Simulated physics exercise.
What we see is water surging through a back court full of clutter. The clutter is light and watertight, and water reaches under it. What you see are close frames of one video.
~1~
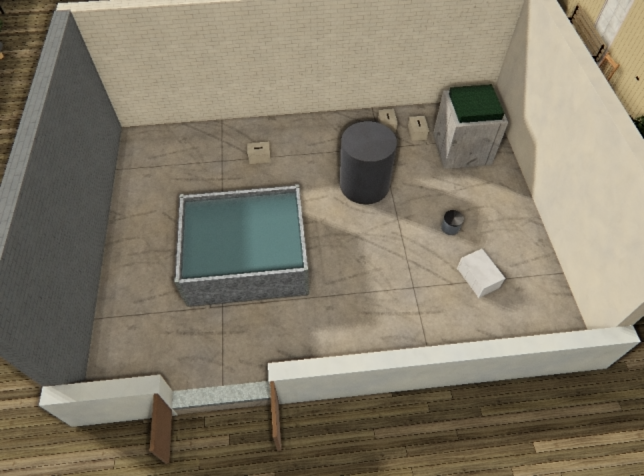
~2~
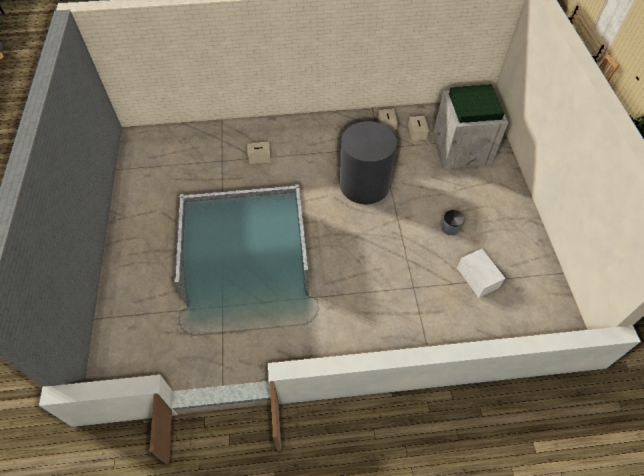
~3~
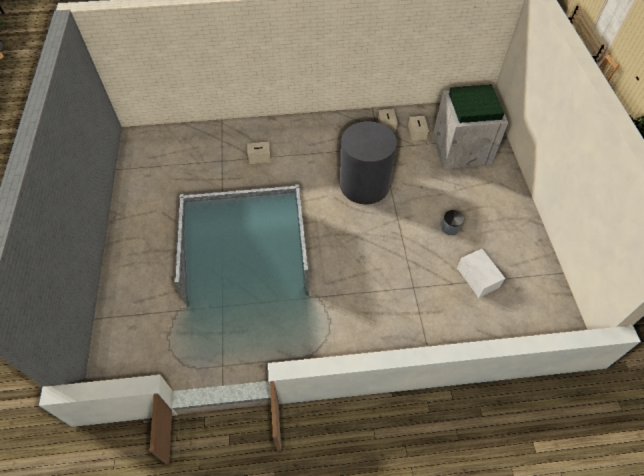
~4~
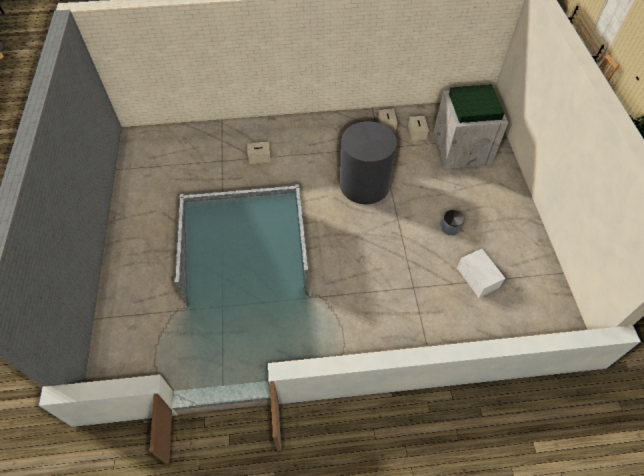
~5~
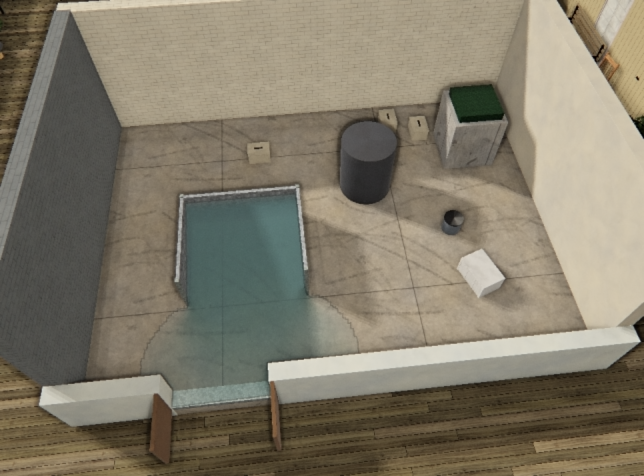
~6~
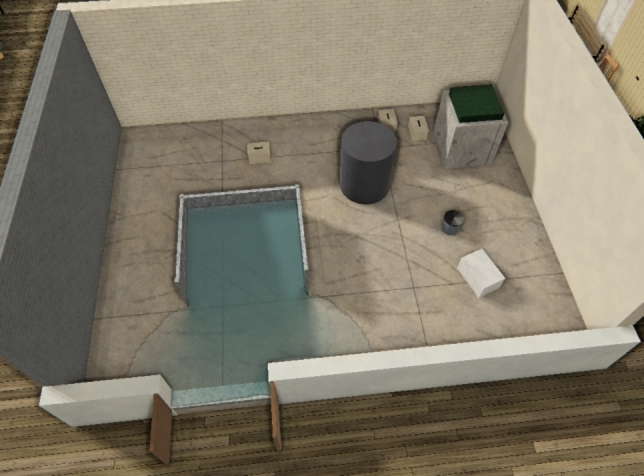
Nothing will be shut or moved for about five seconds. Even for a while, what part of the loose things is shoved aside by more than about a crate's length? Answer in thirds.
Less than a third.
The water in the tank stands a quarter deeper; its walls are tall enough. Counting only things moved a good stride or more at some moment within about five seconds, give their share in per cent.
Roughly 20 per cent.
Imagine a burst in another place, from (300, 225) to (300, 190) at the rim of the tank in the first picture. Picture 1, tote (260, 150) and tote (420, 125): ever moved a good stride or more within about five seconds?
In order: Stopped short of it and stopped short of it.
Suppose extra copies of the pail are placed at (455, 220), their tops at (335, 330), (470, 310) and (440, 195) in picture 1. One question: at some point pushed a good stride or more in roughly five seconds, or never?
Result by item: Gets dislodged / gets dislodged / stays where it is.
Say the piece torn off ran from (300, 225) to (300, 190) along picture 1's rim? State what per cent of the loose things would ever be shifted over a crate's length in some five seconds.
It comes to roughly 40 %.
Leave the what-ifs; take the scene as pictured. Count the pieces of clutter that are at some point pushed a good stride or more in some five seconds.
0.
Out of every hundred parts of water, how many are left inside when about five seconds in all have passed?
Near 46 per cent.
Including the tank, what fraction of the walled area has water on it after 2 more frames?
Roughly 20 in a hundred.
A moment on, 0 of 5 are well off their spots; 0 afloat.
Next, 0 of 5 are well off their spots; 0 afloat.
Later, 0 of 5 are well off their spots; 0 afloat.
In the end, 0 of 5 are well off their spots, and 0 have been at some point; 0 afloat.
